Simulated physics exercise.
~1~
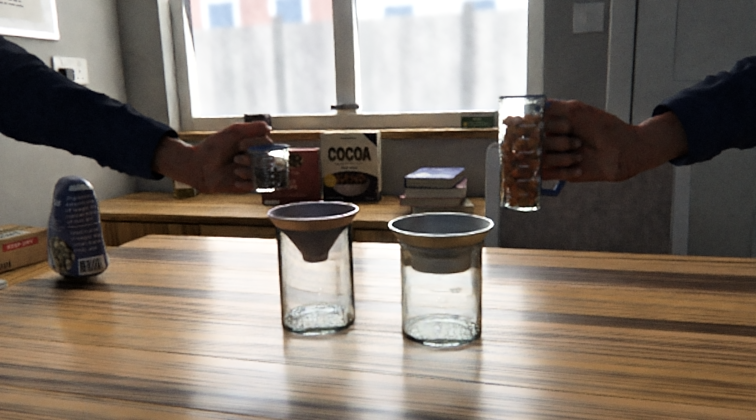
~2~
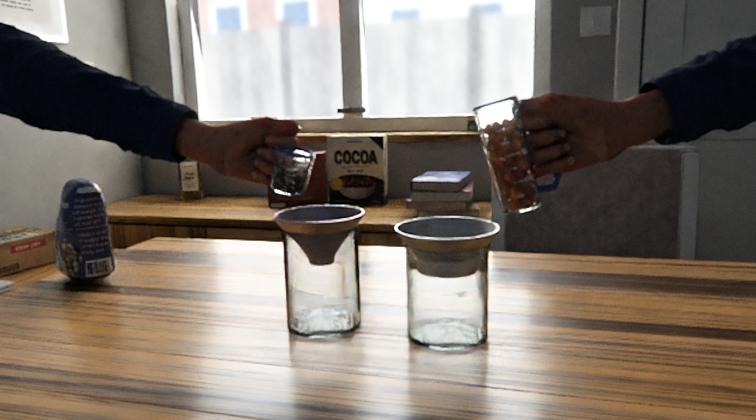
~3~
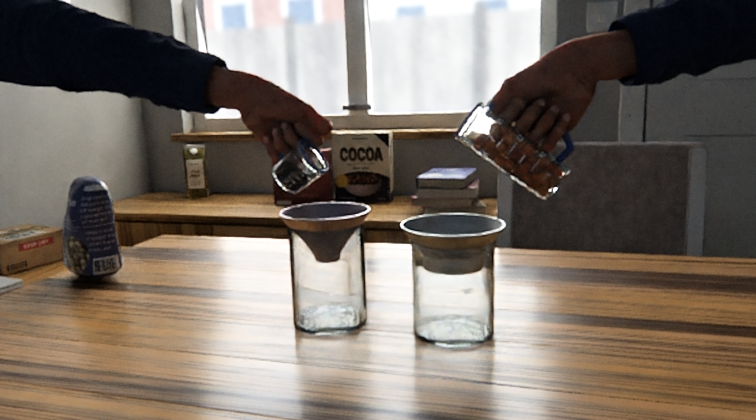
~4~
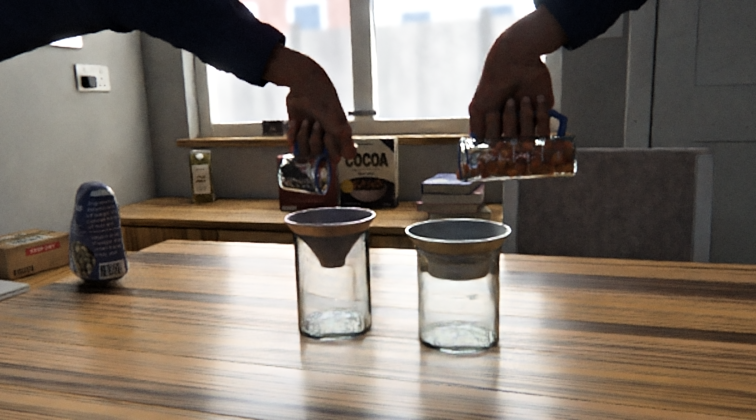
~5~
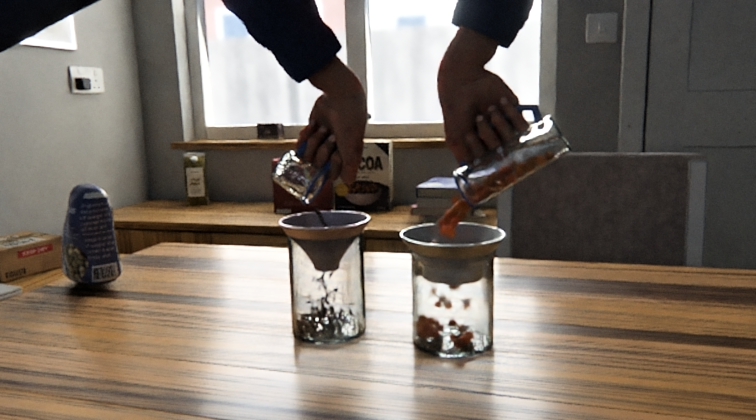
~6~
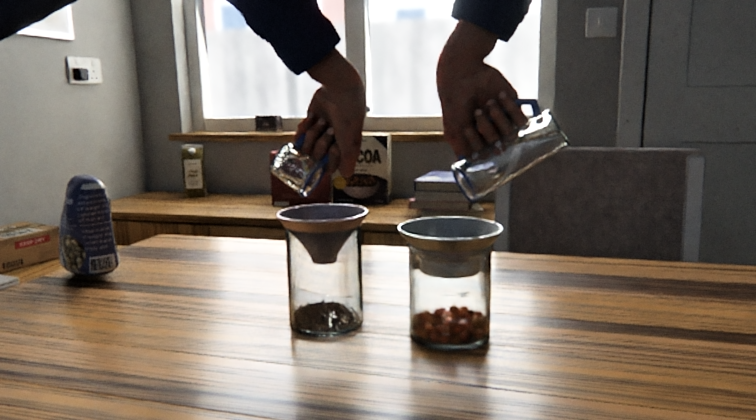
The clip opens on a striped wooden table where two clear jars stand with funnels in their tops, while a hand from each side holds a glass cup above them. The left cup is small and holds dark bits, and the larger right one holds reddish-brown pieces. Both hands tilt the cups inward until they lie on their sides over the funnels. As they tip further, the contents pour out, with the left cup's load dropping slightly ahead of the right's. At the end both cups are empty, both funnels have let everything through, and a small pile rests in each jar.
